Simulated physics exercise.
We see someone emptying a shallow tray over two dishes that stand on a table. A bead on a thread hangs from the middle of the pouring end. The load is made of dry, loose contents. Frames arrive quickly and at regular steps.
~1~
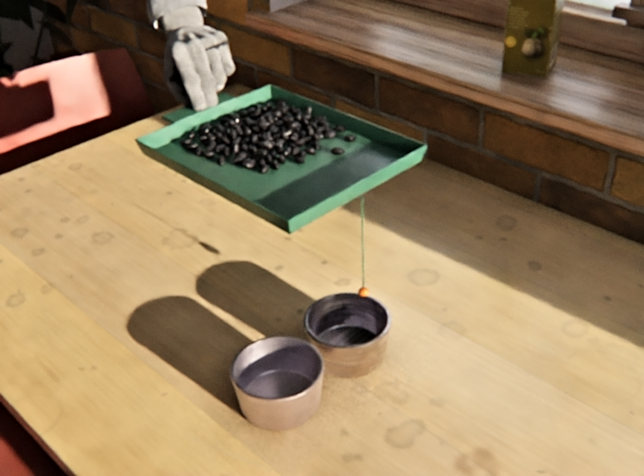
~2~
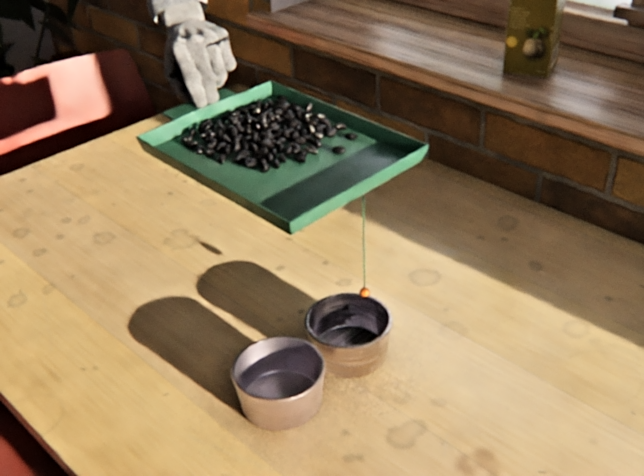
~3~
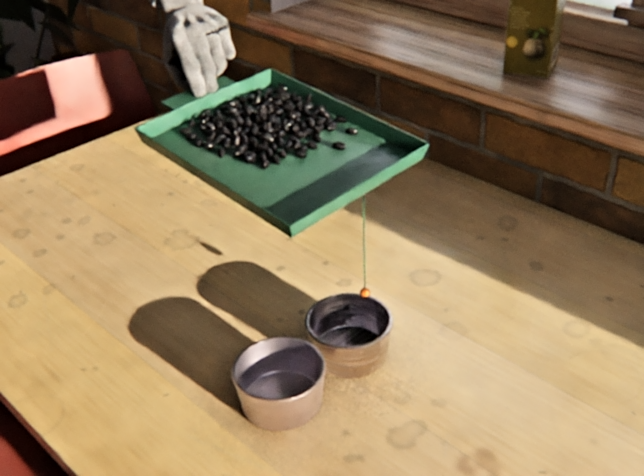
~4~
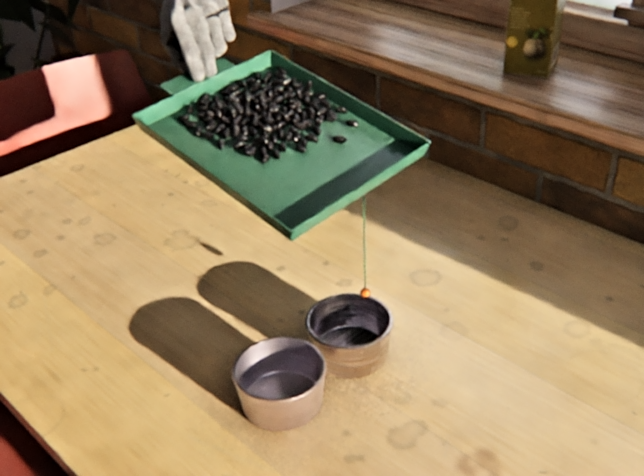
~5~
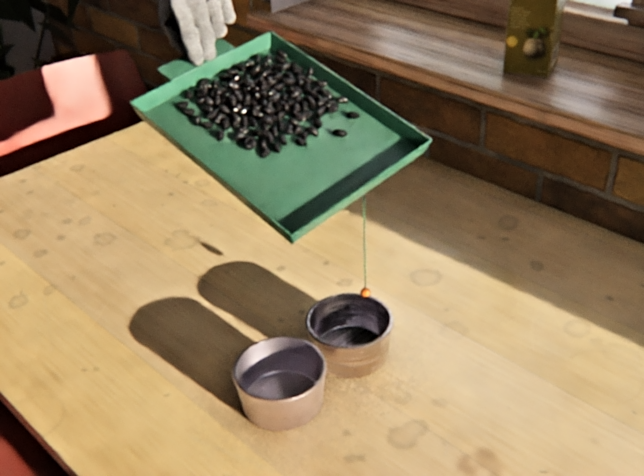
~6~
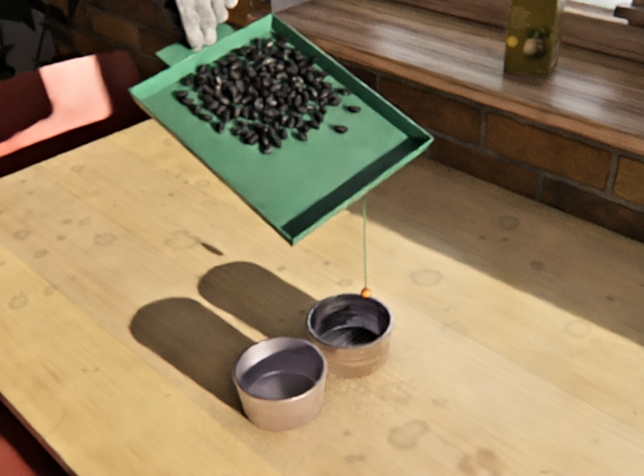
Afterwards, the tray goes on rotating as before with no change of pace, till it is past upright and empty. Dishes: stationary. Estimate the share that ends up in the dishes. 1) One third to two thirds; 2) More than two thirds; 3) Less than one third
One third to two thirds (1).
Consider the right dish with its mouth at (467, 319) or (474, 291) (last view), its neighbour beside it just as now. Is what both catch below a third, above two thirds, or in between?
Earlier place: Below one third. Later place: Under a third.
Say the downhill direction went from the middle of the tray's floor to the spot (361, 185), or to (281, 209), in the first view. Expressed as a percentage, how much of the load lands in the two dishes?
First case: 0 %; second case: 60 %.
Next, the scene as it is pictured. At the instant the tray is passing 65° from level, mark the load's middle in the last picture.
I'd mark the middle close to (311, 222).
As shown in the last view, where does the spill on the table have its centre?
I'd put the middle at roughly (374, 431).
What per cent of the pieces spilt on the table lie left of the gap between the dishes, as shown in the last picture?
Near 20 %.
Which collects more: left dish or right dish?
The larger amount ends in the left side.
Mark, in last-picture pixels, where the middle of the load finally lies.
Roughly at (308, 394).
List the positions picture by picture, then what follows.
Corners of the pouring end (289, 217) and (421, 145), level; middle of the load (257, 131), black beans; left dish (309, 402); right dish (378, 351); bead on its thread (363, 292), in the first frame.
Corners of the pouring end (290, 218) and (422, 145), level; middle of the load (258, 128), in the second frame.
Corners of the pouring end (291, 222) and (423, 144), tipped barely, lowest at the left corner; middle of the load (258, 121), in the third frame.
Corners of the pouring end (292, 226) and (424, 142), tipped a little, lowest at the left corner; middle of the load (257, 109), in the fourth frame.
Corners of the pouring end (292, 230) and (426, 139), tipped clearly, lowest at the left corner; middle of the load (257, 96), in the fifth frame.
Corners of the pouring end (293, 235) and (427, 138), tipped clearly, lowest at the left corner; middle of the load (258, 86); left dish (312, 403); right dish (381, 352), in the sixth frame.
Just after the last frame, tray tipped steeply; the larger part on the tray; roughly a quarter in the air.
A moment on, tray tipped past a quarter turn; about a tenth on the tray; roughly a quarter in the left dish; about a tenth in the right dish; roughly a third outside both; about a tenth in the air.
Further on, tray tipped past a quarter turn; roughly a third in the left dish; about a tenth in the right dish; roughly half outside both.
When it is over, tray tipped past a quarter turn; roughly a third in the left dish; about a tenth in the right dish; roughly half outside both.
